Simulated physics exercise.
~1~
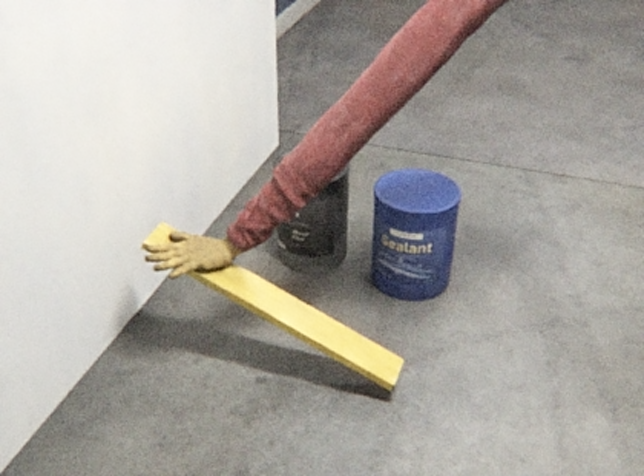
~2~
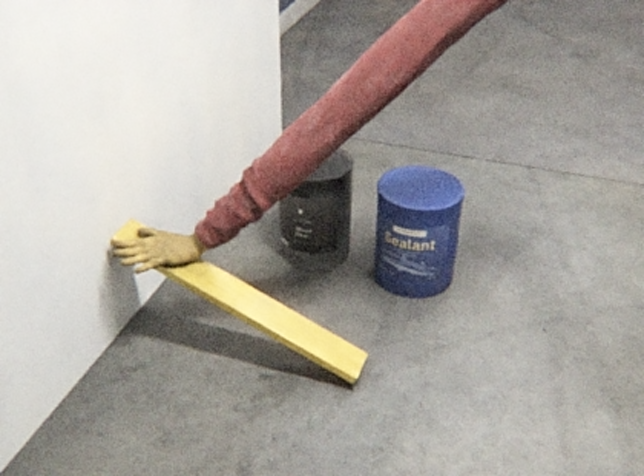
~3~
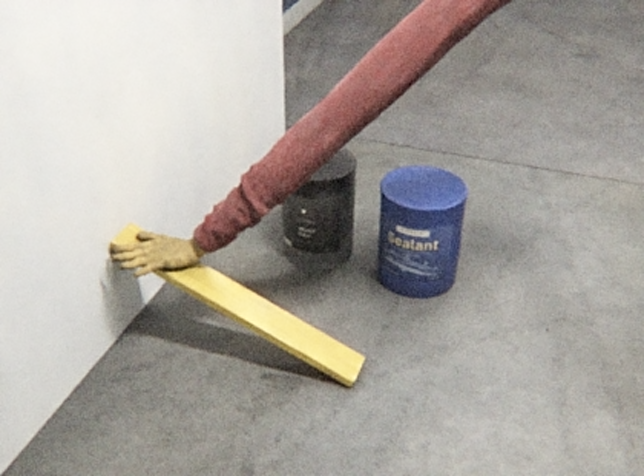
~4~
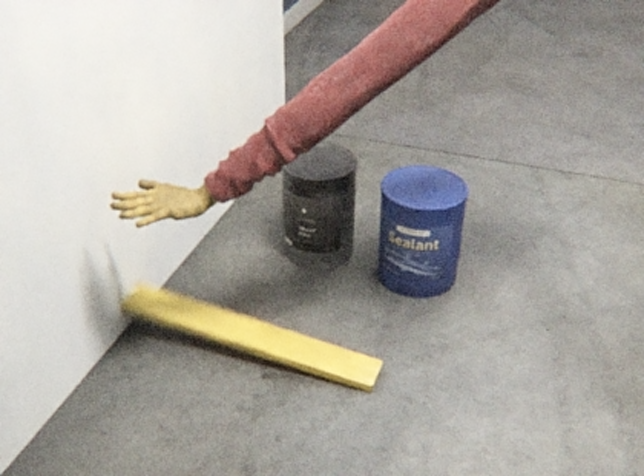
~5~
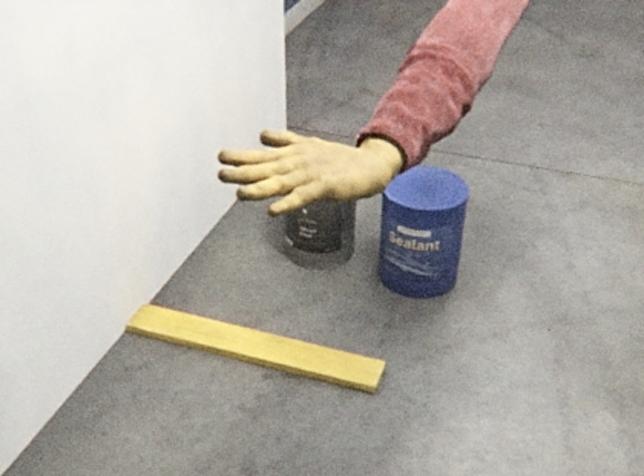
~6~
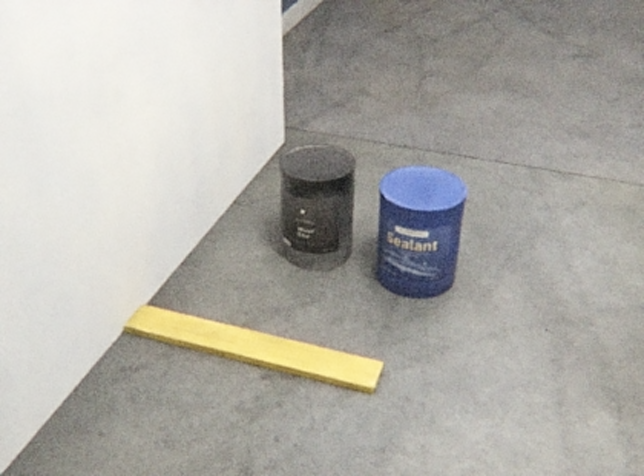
We see a gloved hand move a yellow plank left until it leans against a white wall, near a black pail and a blue pail. The hand lets go and draws back, and the plank slips down, ending flat on the grey floor while both pails stay in place.
